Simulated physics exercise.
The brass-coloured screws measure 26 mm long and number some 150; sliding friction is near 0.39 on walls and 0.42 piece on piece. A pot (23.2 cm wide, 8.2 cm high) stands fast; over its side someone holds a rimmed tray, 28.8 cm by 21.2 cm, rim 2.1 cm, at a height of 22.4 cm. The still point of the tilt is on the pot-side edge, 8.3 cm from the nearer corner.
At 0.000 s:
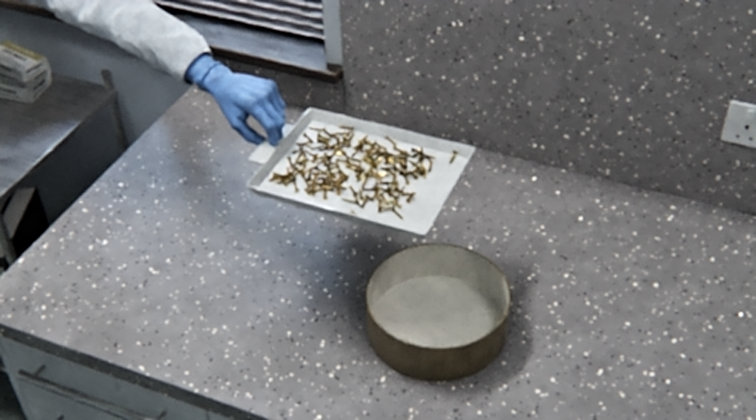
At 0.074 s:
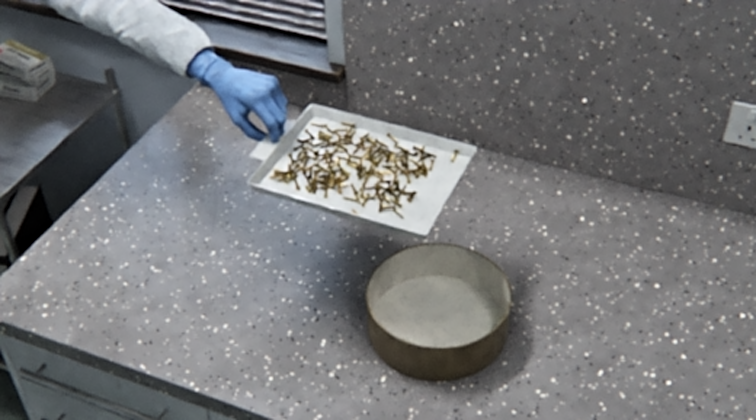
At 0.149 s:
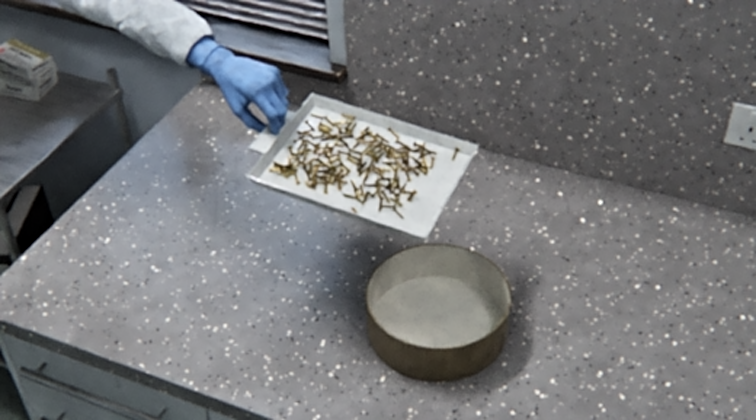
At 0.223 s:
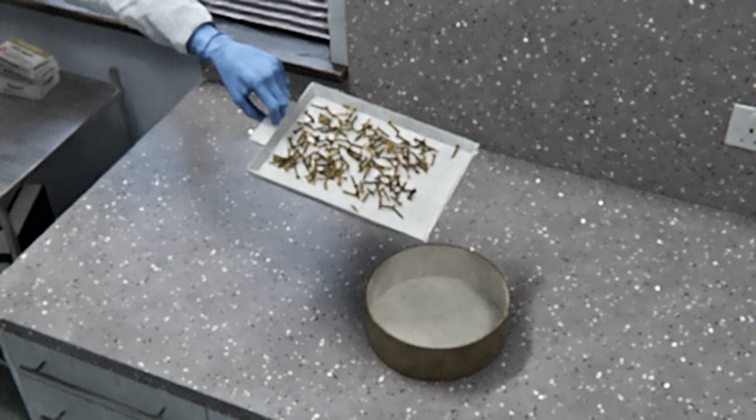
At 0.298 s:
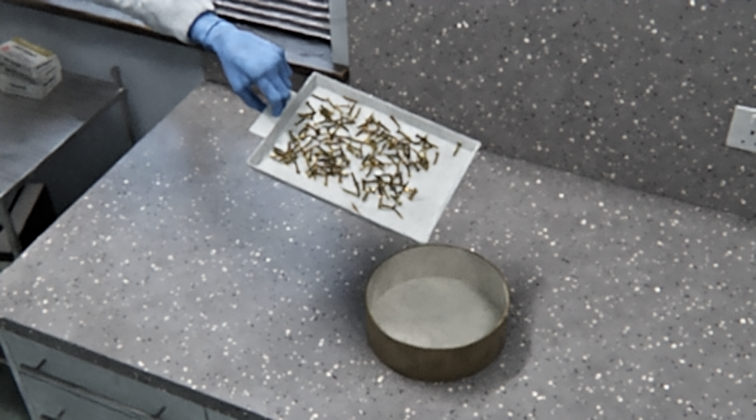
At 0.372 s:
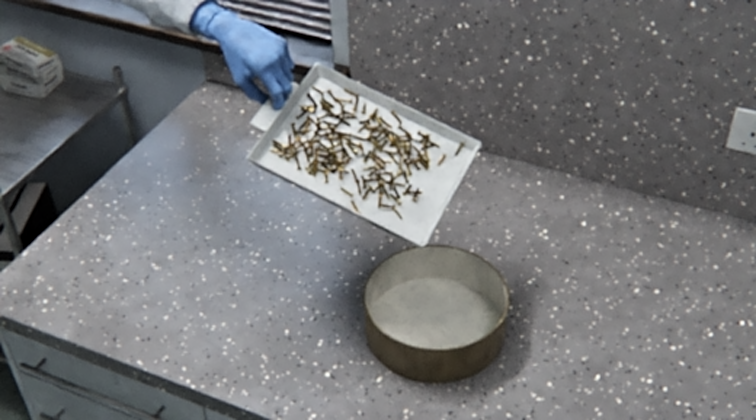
On a speckled counter, a gloved hand gradually tilts a tray of brass-coloured screws beside a round pot.
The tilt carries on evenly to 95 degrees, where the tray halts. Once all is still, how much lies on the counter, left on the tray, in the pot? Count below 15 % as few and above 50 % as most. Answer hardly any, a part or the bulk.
On the counter: Hardly any; left on the tray: Hardly any; in the pot: The bulk.
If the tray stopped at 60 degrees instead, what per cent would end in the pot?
In that case some 65 per cent.
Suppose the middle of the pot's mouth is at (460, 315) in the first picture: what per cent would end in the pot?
Some 100 per cent.
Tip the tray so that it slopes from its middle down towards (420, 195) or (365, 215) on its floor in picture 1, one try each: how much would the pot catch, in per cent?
About 70 and 70 per cent.
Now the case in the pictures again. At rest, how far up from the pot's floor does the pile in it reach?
Some 2.0 cm.
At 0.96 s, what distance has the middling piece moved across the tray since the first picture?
Some 17 cm.
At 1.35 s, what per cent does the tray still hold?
Some 30 per cent of the load.
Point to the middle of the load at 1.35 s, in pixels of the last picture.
Near (427, 310).
Then, at 0.96 s, tilt 55 degrees; the tray holds 90 %, the pot 0 %.
Then, at 1.35 s, tilt 79 degrees; the tray holds 30 %, the pot 55 %.
After 1.83 s, tilt 95 degrees; the tray holds 0 %, the pot 100 %.
In the end, at 2.3 s, counter 0 %, tray 0 %, pot 100 %.
